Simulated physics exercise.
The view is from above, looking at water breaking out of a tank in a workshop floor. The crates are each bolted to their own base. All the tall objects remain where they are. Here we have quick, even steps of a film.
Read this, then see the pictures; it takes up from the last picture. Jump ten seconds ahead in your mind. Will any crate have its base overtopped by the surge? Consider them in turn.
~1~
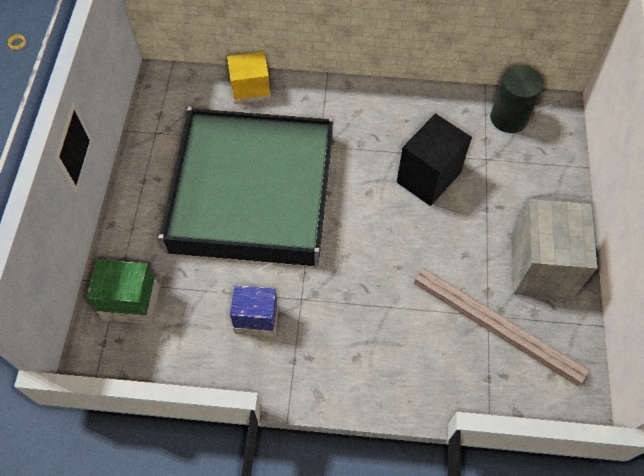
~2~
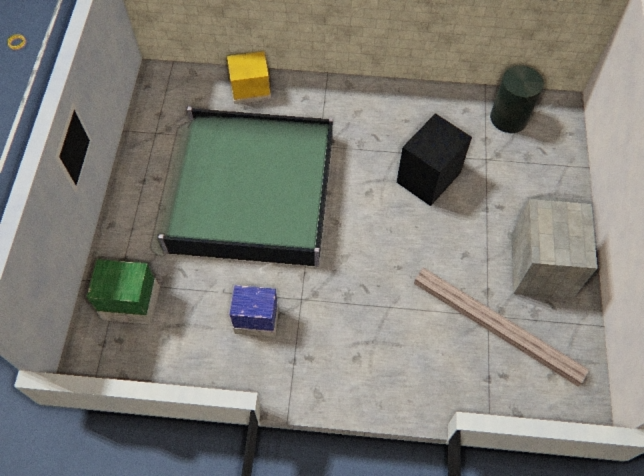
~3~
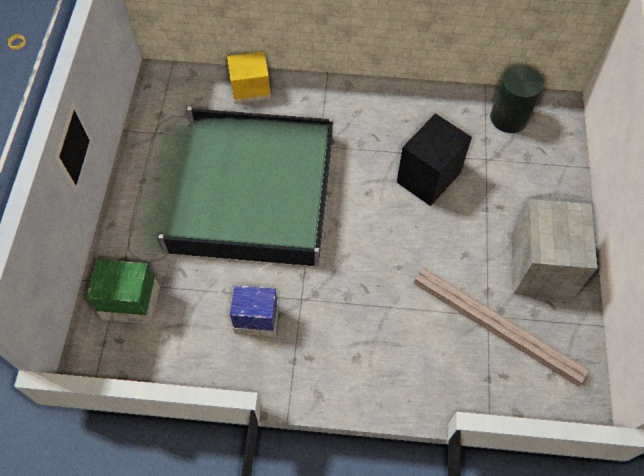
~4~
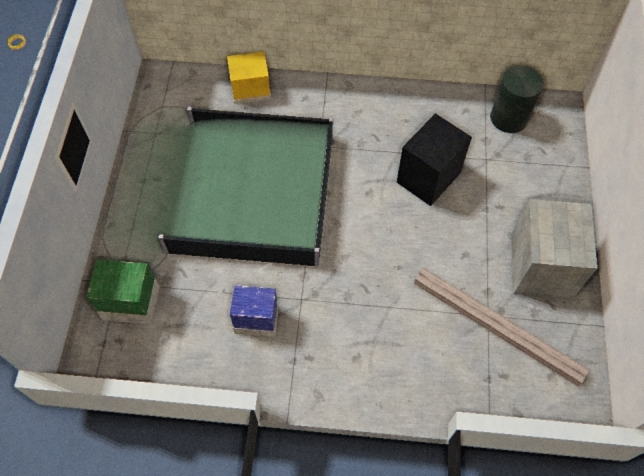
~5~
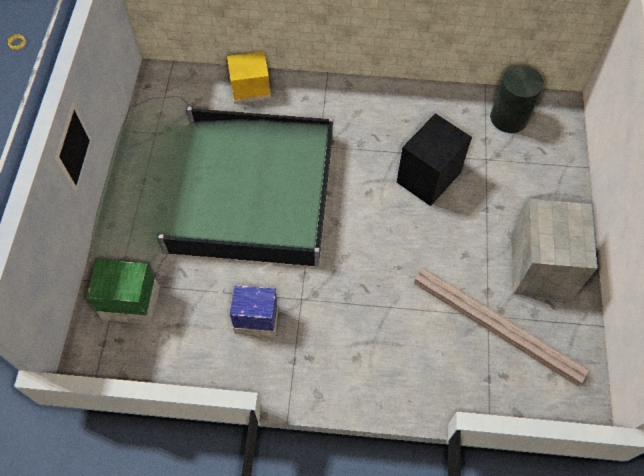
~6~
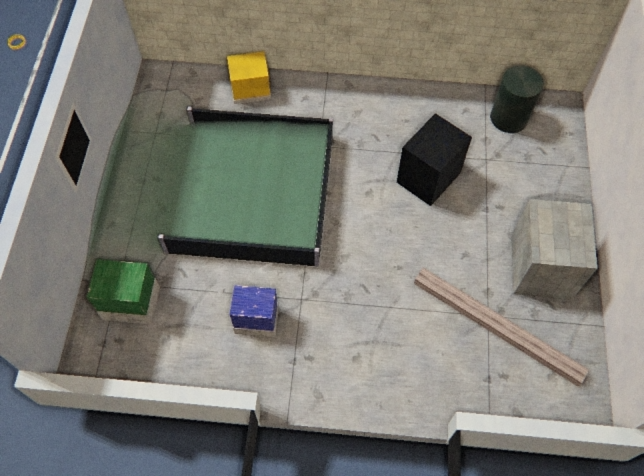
Looks like the green crate is out of reach of the water. Looks like the yellow crate is within reach of the water. Looks like the blue crate is out of reach of the water.
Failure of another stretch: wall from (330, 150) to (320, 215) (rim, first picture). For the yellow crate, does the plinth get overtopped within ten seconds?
So, as it turns out, the yellow crate is swamped.
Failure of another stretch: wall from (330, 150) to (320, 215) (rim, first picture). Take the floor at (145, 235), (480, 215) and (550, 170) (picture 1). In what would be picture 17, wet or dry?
Those three places would be still unsoaked, soaking and still unsoaked, in that order.
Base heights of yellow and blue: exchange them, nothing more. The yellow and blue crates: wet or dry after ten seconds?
So yellow gets reached, and blue gets reached.
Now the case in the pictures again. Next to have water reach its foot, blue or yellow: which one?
That one is the yellow one.
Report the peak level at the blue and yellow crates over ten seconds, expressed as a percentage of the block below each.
Around 60 in a hundred for the first and 300 in a hundred for the second.
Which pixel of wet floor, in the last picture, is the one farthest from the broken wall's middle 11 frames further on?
By then the tip should be at about (54, 386).
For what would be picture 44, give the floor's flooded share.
70 %.
A moment on, water covers 10 % of the floor; the green crate water round its plinth, the yellow crate not reached, the blue crate not reached.
Next, water covers 15 % of the floor; the green crate water round its plinth, the yellow crate water round its plinth, the blue crate not reached.
Then, water covers 35 % of the floor; the green crate water round its plinth, the yellow crate water round its plinth, the blue crate water round its plinth.
Later, water covers 70 % of the floor; the green crate water round its plinth, the yellow crate water round its plinth, the blue crate water round its plinth.
In the end, water covers 85 % of the floor; the green crate stayed above the water, the yellow crate was topped, the blue crate stayed above the water.
